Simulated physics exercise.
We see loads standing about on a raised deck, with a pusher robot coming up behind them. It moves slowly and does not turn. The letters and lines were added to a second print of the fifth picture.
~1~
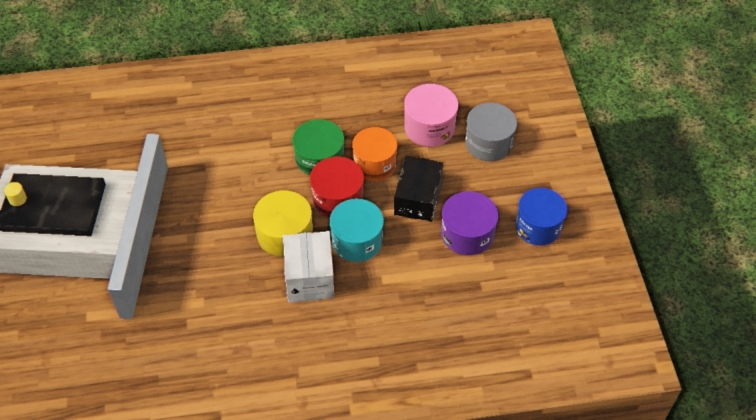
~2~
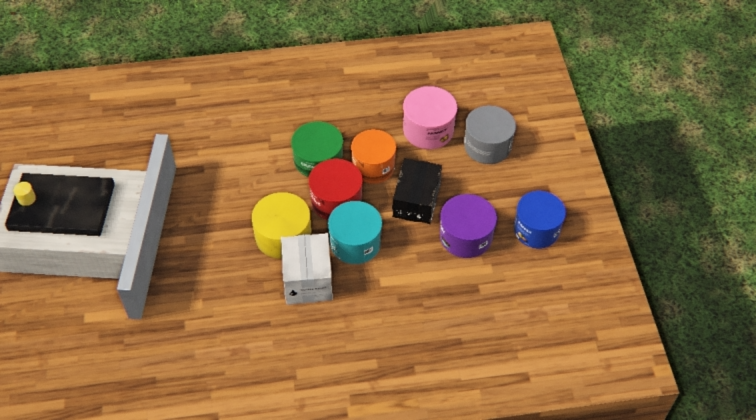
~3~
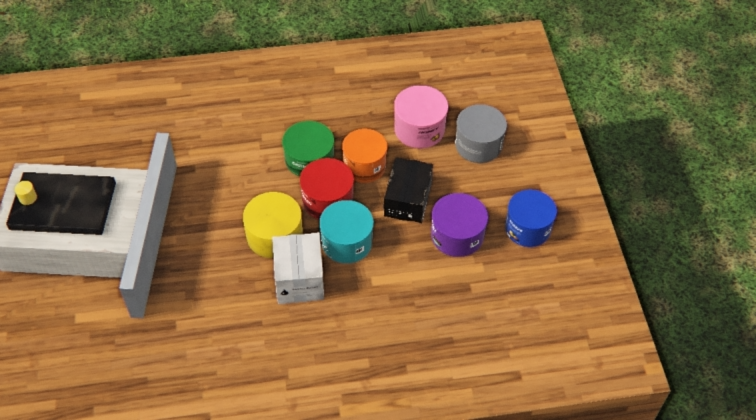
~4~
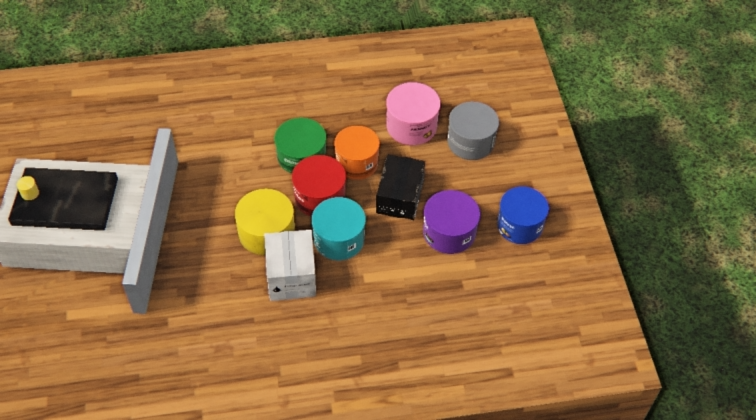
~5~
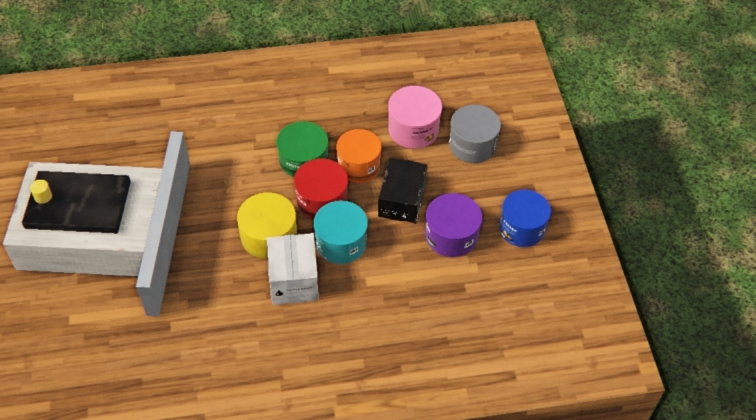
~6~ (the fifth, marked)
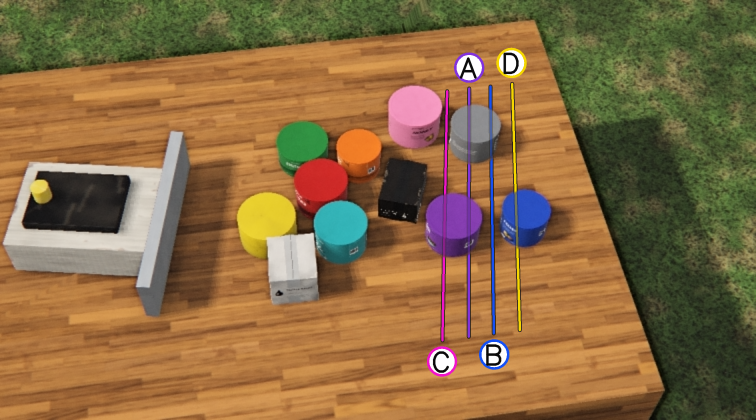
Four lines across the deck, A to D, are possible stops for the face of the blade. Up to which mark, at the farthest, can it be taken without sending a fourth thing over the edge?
Up to line D.
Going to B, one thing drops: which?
The blue pail.
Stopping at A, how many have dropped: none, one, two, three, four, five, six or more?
By then, none.
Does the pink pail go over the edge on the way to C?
By then, no.
On the copy, A at (469, 202); B at (492, 199); C at (445, 204); D at (516, 196).
On D. First, robot (216, 186); white box (316, 270); green pail (334, 148).
Then, robot (343, 171); blue pail (561, 199); grey pail (516, 118).
Finally, robot (442, 159); blue pail over the edge; grey pail over the edge; two fallen.
By contrast, A is within the limit but short; B is within the limit but short; C is within the limit but short.
